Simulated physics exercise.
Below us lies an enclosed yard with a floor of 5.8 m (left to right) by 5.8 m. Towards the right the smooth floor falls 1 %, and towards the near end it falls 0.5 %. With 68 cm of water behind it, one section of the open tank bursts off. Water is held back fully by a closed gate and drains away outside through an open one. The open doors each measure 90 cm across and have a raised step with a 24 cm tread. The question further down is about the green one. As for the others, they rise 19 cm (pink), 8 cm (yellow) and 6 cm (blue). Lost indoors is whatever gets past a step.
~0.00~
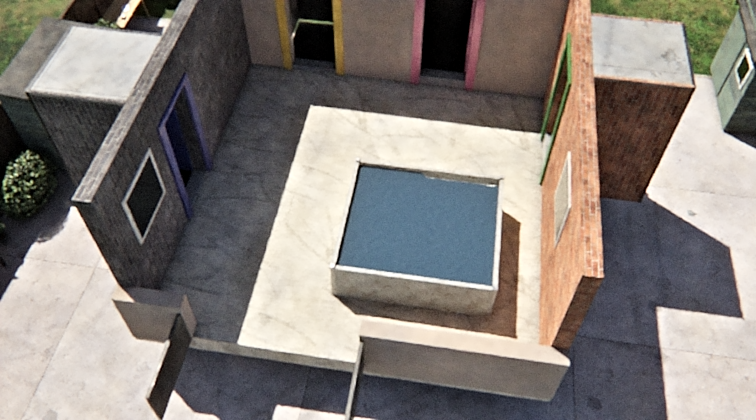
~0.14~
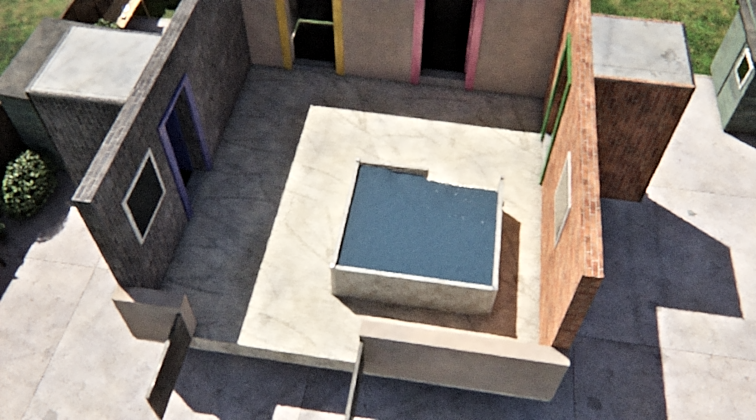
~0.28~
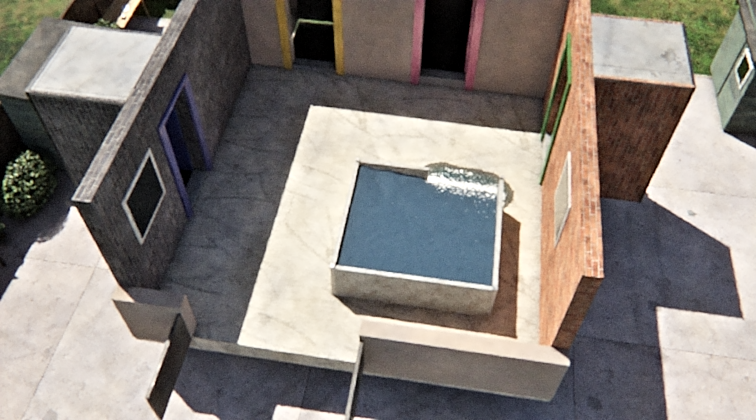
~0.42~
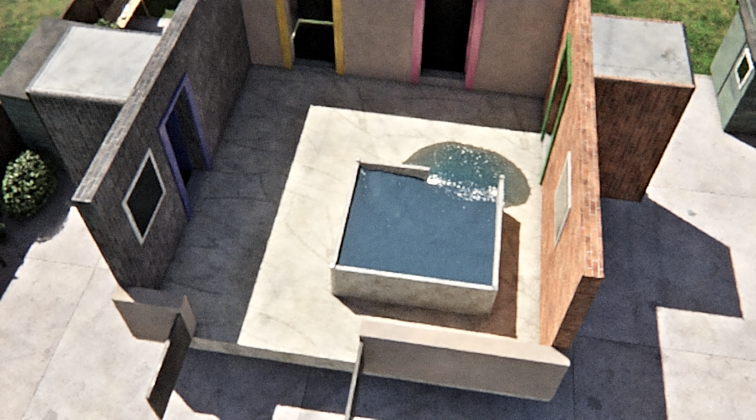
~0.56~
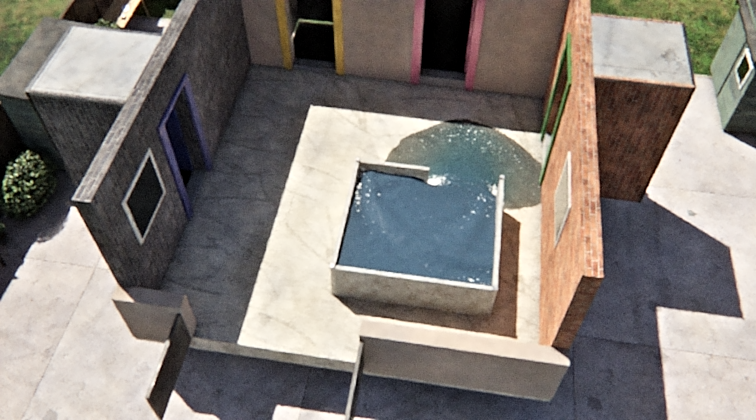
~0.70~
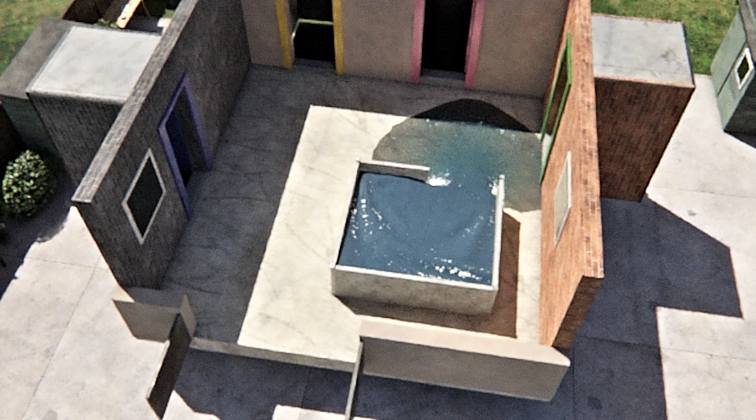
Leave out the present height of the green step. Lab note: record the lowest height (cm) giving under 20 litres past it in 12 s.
Lowest height: 23 cm.
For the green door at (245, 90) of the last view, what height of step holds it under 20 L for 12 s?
Minimum: Close to 18 cm.
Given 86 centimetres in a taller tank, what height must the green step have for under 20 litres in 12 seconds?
29 cm.
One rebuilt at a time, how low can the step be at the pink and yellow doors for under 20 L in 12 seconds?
You'd want about 25 centimetres at pink and about 10.0 centimetres at yellow.
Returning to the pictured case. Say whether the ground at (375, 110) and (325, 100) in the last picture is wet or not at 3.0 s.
Taking them in turn, they come out submerged and submerged.
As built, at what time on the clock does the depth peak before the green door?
The depth peaks at about 1.4 seconds.
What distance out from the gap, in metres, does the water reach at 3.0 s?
Roughly 5.2 m from the gap.
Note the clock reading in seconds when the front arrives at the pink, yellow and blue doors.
Arrives: Pink 0.9 s / yellow 2.0 s / blue 4.0 s.
After 1.4 s water covers 30 % of the floor, deepest (55 cm) near (542, 99); 29 cm at the green door, 0 litres in over its 25 cm step.
After 3.0 s water covers 40 % of the floor, deepest (32 cm) near (531, 159); 27 cm at the green door, 5 litres in over its 25 cm step.
After 12.0 s water covers 100 % of the floor, deepest (12 cm) near (412, 355); 9 cm at the green door, 9 litres in over its 25 cm step.
At the green door as built, the water arrived by 0.7 s and peaked near 29 cm at 1.4 s.
With a step of 19.5 cm, 53 litres would have come in within the 12 s; with 27 cm, 3 litres. So under 20 litres takes about 23 cm.
